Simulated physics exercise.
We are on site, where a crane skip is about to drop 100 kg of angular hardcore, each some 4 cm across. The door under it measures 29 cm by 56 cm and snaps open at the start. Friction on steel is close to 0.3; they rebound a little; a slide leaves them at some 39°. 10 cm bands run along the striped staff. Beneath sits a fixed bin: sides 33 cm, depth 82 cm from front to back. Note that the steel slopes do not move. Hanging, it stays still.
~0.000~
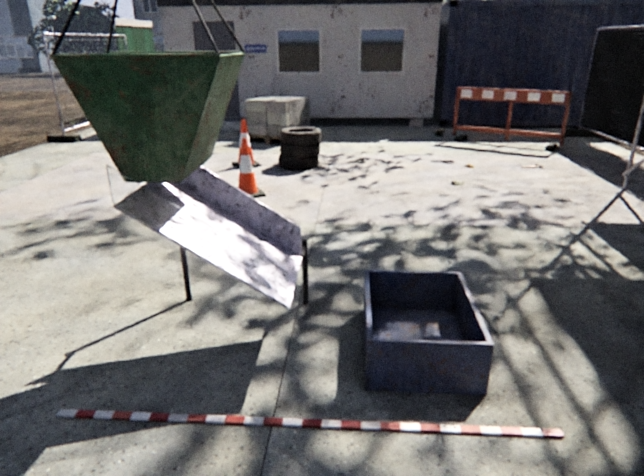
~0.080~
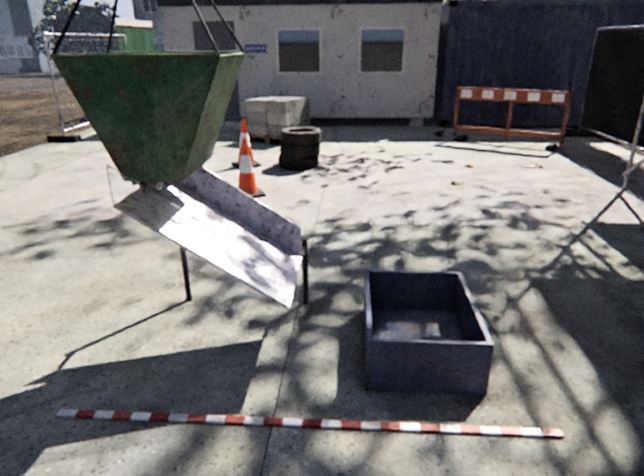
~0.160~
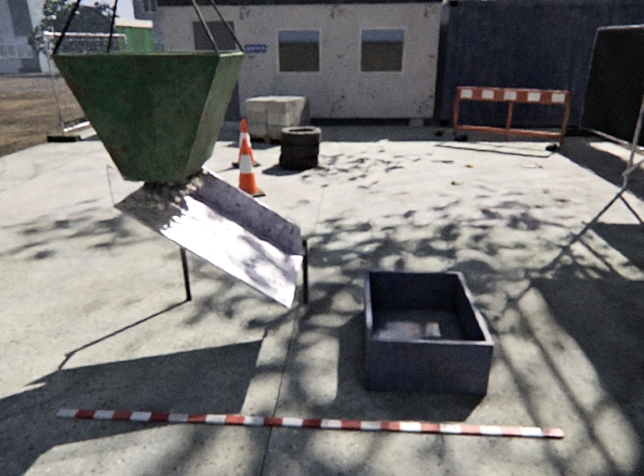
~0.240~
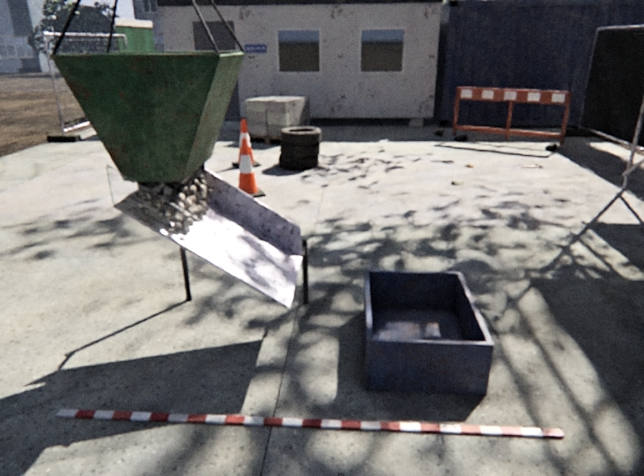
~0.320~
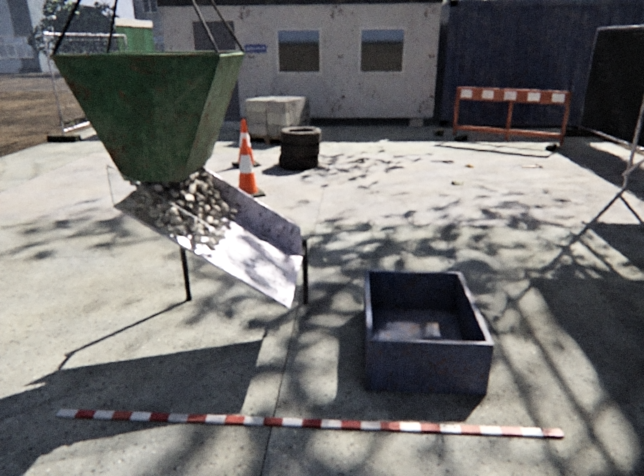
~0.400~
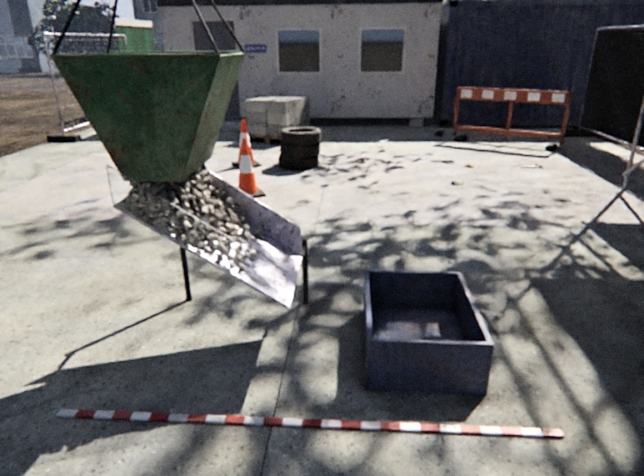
A green skip hangs from dark lines at the upper left of a sunlit concrete yard, seen from slightly above by a still camera. Below it sits a pale metal slide sloping down to the right, with an open dark grey box, a red-and-white pole, orange cones and a pale cabin around it. Grey-brown stones emerge beneath the skip, then spread and slide down the chute in a thickening mass.
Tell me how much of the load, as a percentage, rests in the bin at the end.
Some 0 percent of it.
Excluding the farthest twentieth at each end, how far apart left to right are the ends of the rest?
The stretch runs about 40 cm.
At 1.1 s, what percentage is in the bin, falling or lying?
Some 0 per cent has got there by then.
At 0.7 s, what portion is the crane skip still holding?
About 0 %.
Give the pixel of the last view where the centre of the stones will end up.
I'd point to somewhere near (342, 338).
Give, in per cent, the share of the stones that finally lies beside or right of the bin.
Roughly 5 percent.
After 0.7 s, 0 % in the crane skip, 86 % on the steel, 14 % falling or lying left of the bin; the stones farthest right are at (359, 338).
After 1.1 s, 0 % in the crane skip, 32 % on the steel, 68 % falling or lying left of the bin; the stones farthest right are at (363, 335).
After 1.7 s, 0 % in the crane skip, 98 % falling or lying left of the bin, 2 % falling or lying beside or right of the bin; the stones farthest right are at (385, 329).
After 2.6 s, 0 % in the crane skip, 97 % falling or lying left of the bin, 3 % falling or lying beside or right of the bin; the stones farthest right are at (383, 305).
After 4.5 s, 0 % in the crane skip, 97 % left of the bin, 3 % beside or right of the bin; the stones farthest right are at (383, 305).
